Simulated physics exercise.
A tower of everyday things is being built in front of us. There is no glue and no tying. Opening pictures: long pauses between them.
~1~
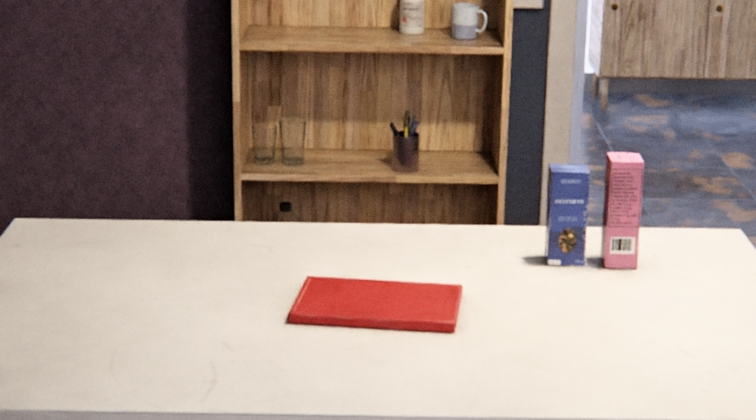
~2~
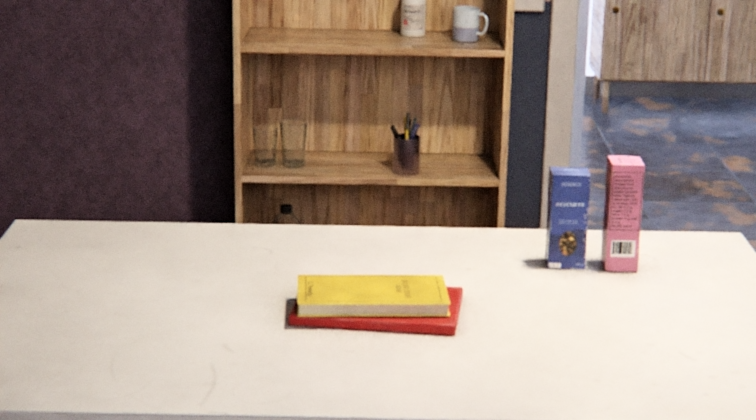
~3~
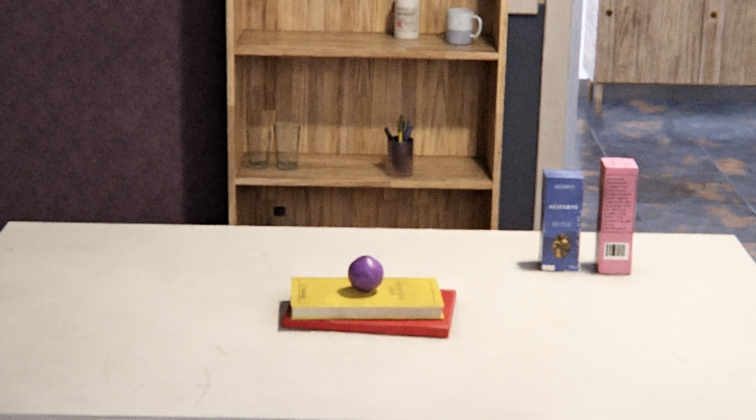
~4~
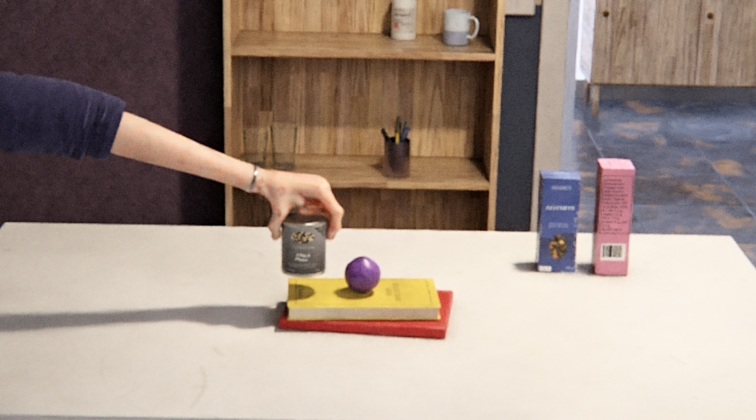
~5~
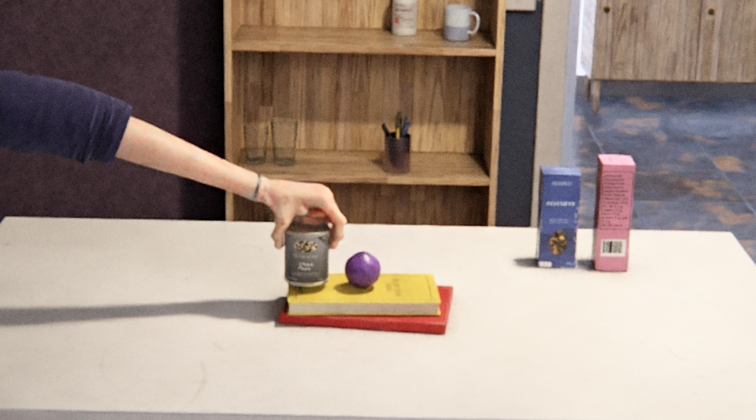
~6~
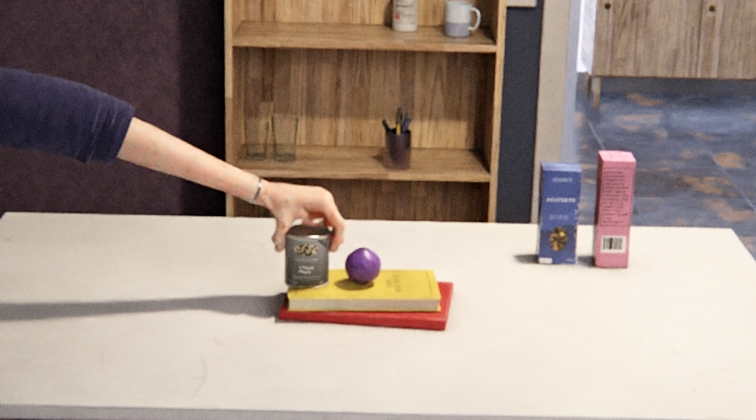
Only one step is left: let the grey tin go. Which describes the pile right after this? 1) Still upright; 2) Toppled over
1, still upright.
Then, 0.60 s on from there, no change.
Then, 1.60 s on from there, grey tin resting near (307, 257).
Then, 2.50 s on from there, grey tin resting near (307, 258).
In the end, all 6 unmoved. At the end, from the last picture's camera, grey tin near (307, 258). The pile stays up.
